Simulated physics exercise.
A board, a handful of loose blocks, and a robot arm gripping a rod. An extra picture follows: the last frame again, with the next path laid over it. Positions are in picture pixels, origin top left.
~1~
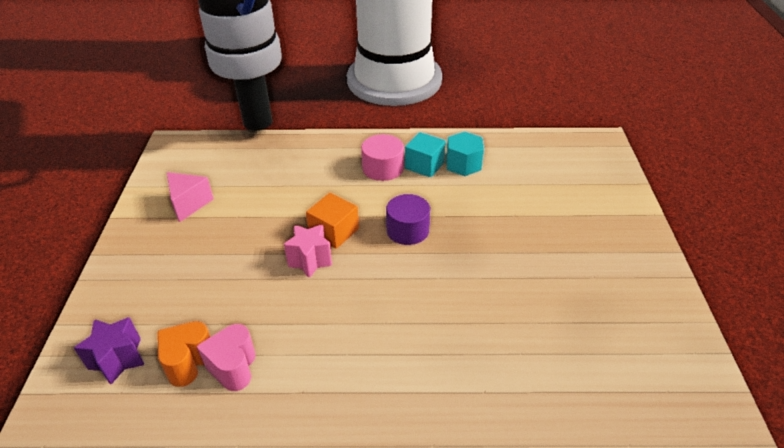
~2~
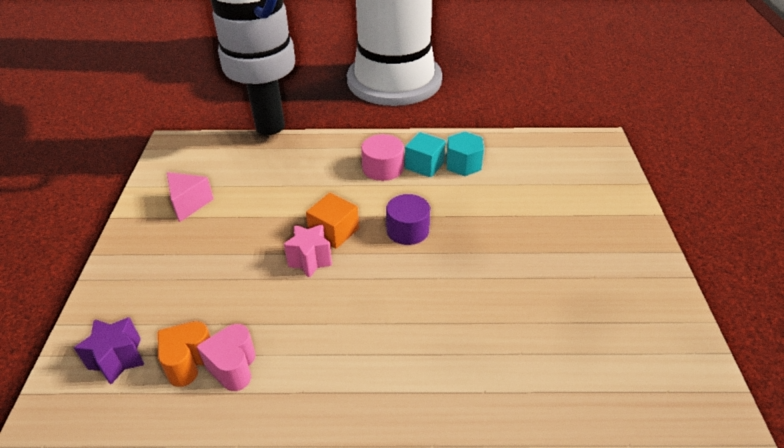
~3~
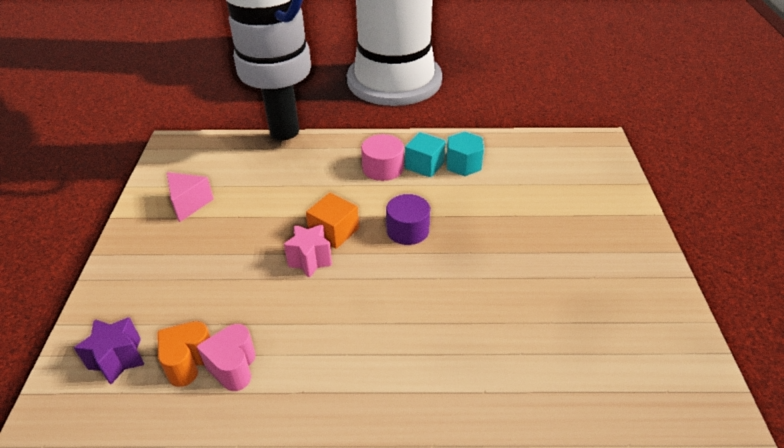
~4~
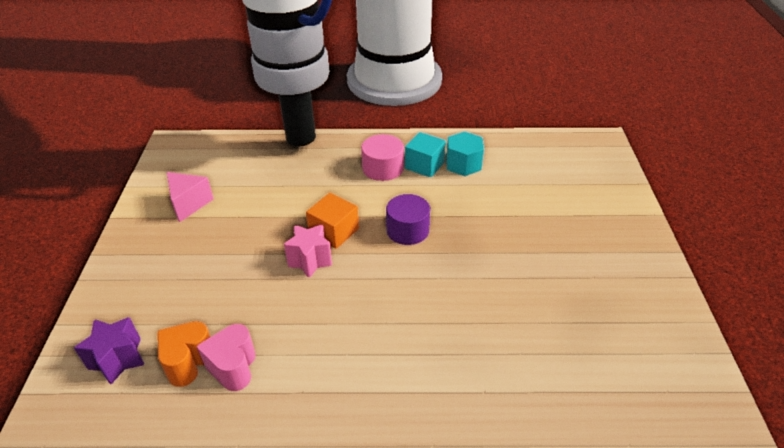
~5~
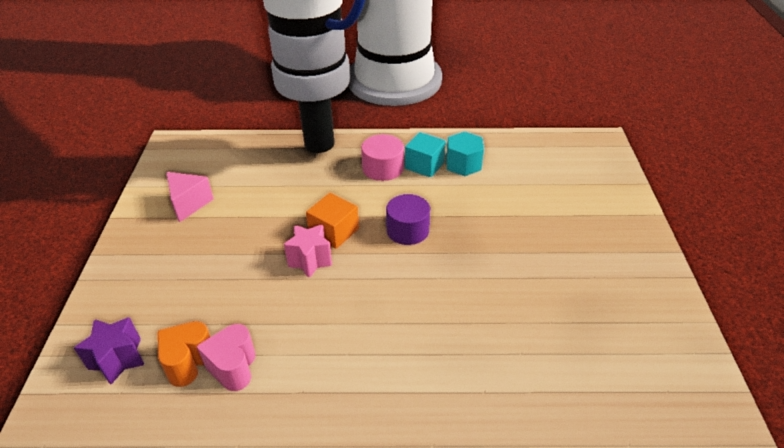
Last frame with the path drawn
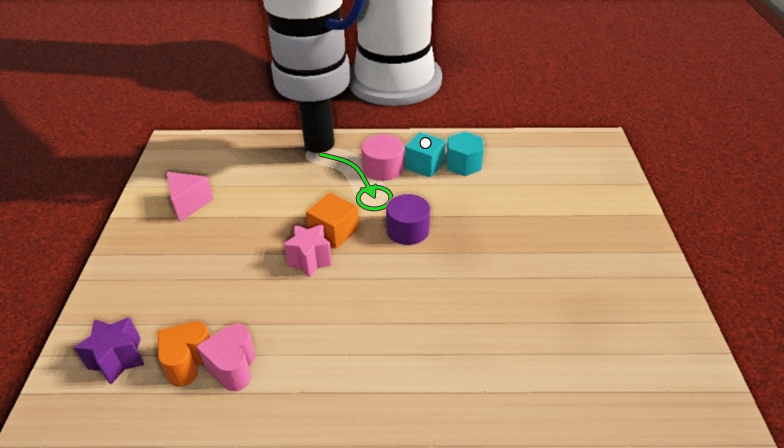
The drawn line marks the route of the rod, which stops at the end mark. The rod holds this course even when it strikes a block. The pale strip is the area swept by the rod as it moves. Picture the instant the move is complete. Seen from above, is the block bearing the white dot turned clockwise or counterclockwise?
Counterclockwise from above.
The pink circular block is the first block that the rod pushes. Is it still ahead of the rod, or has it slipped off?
It is no longer ahead.
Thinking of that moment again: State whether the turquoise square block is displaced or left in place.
At the end of the path, it will have moved.
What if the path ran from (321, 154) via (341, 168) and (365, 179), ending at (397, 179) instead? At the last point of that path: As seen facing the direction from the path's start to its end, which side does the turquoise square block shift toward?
Out to the left.
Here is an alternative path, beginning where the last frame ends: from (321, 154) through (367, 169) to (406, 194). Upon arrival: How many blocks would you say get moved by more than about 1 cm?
I reckon the push displaces three or more of the blocks by more than 1 cm.
The drawn path runs from (321, 154) via (348, 162) and (364, 178), ending at (375, 198); the dot is on the turquoise square block.
On the path given first. One third of the way, rod at (348, 152); nothing pushed yet.
Two thirds of the way, rod at (363, 168); pink circular block at (401, 157); turquoise square block at (436, 143), turned 35° anticlockwise; turquoise six-sided block at (470, 141).
At the end, rod at (374, 188); pink circular block at (408, 163); purple circular block not moved; turquoise square block at (437, 143), turned 35° anticlockwise; turquoise six-sided block at (471, 141).
